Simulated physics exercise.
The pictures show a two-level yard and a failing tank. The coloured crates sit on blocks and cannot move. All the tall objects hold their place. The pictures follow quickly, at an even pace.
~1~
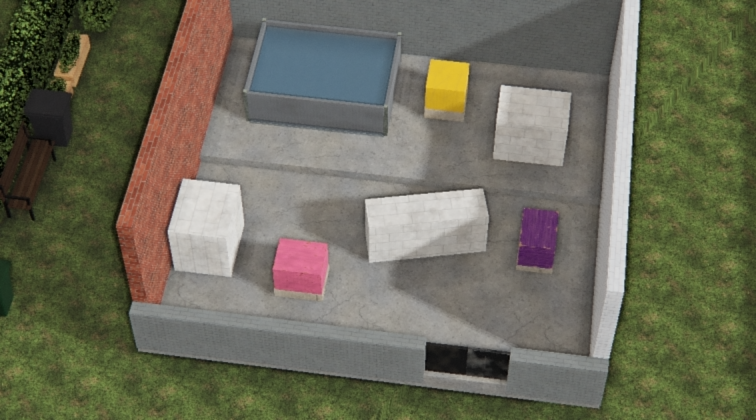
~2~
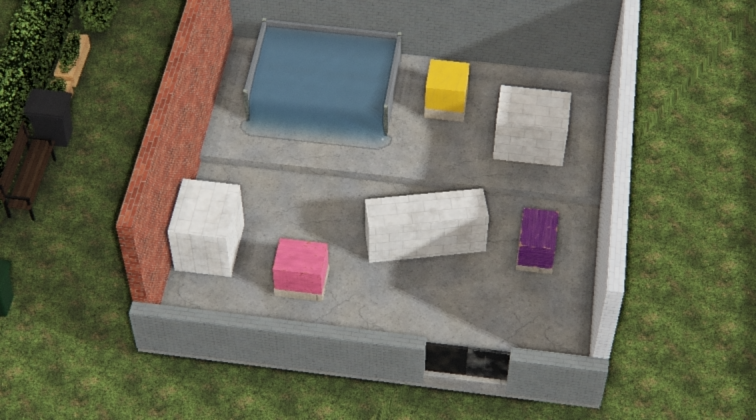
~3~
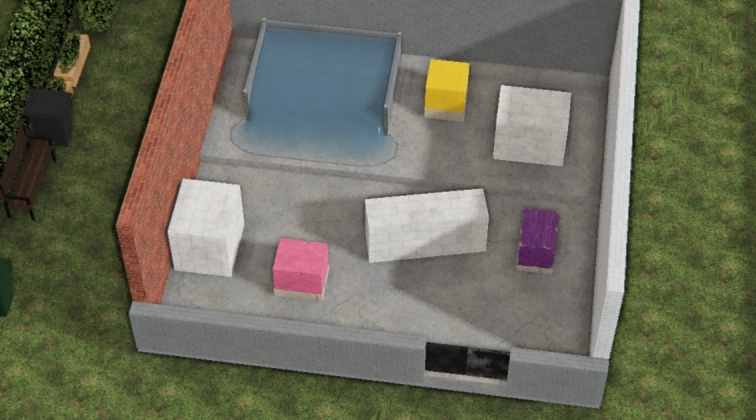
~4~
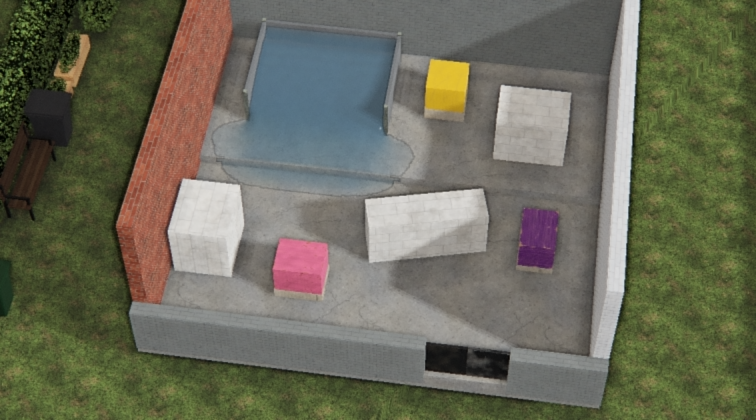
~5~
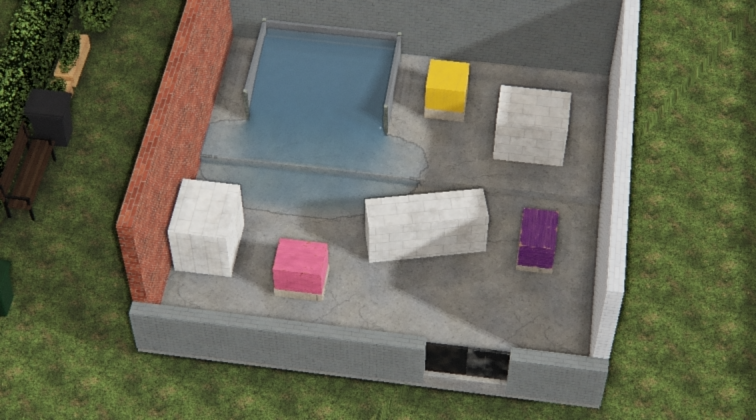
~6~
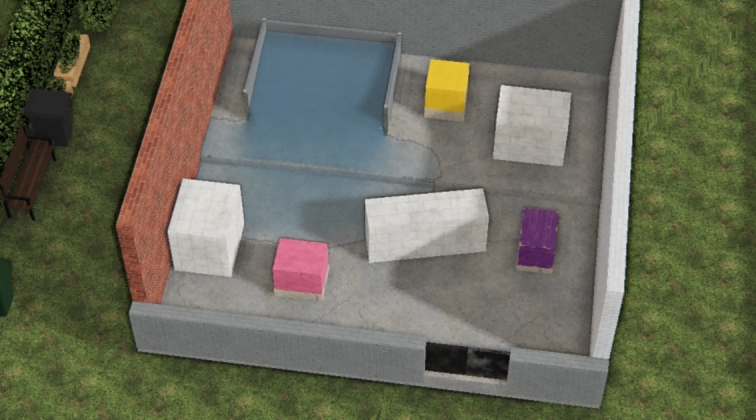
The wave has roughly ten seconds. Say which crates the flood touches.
The purple crate gets wet; the pink crate gets wet; the yellow crate stays dry.
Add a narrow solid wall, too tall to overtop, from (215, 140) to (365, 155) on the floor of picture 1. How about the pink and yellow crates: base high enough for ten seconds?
In short: Pink stays dry; yellow keeps dry.
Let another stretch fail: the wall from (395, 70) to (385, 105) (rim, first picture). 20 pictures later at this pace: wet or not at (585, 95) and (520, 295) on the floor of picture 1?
As listed: Covered, flooded.
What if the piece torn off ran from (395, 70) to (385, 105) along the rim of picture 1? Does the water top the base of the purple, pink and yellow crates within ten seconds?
Then: The purple crate takes water, the pink crate escapes it, the yellow crate is wetted.
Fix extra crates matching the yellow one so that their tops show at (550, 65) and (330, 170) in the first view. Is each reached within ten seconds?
As listed: Remains dry, is topped.
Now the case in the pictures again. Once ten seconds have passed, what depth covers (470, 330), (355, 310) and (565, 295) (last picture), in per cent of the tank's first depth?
About 20, 16 and 16 per cent.
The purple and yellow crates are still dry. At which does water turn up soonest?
It is the one in purple.
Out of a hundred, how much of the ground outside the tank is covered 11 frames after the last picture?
Roughly 45 per cent.
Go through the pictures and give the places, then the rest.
The open tank at (324, 66) is whole and still, in the first frame.
Water pours out at (316, 117) and has run to (389, 138), in the second frame.
Water pours out at (316, 118) and has run to (236, 140), in the third frame.
The front is at (396, 174), out from the gap at (317, 119), in the fourth frame.
The front is at a hidden place, out from the gap at (317, 120), in the fifth frame.
The front is at a hidden place, out from the gap at (317, 120), in the sixth frame.
A moment on, water covers 35 % of the floor; the purple crate not reached, the pink crate water round its plinth, the yellow crate not reached.
Next, water covers 45 % of the floor; the purple crate water round its plinth, the pink crate water round its plinth, the yellow crate not reached.
Then, water covers 60 % of the floor; the purple crate water round its plinth, the pink crate water round its plinth, the yellow crate not reached.
Later, water covers 70 % of the floor; the purple crate water round its plinth, the pink crate water round its plinth, the yellow crate not reached.
In the end, water covers 70 % of the floor; the purple crate was topped, the pink crate was topped, the yellow crate stayed above the water.
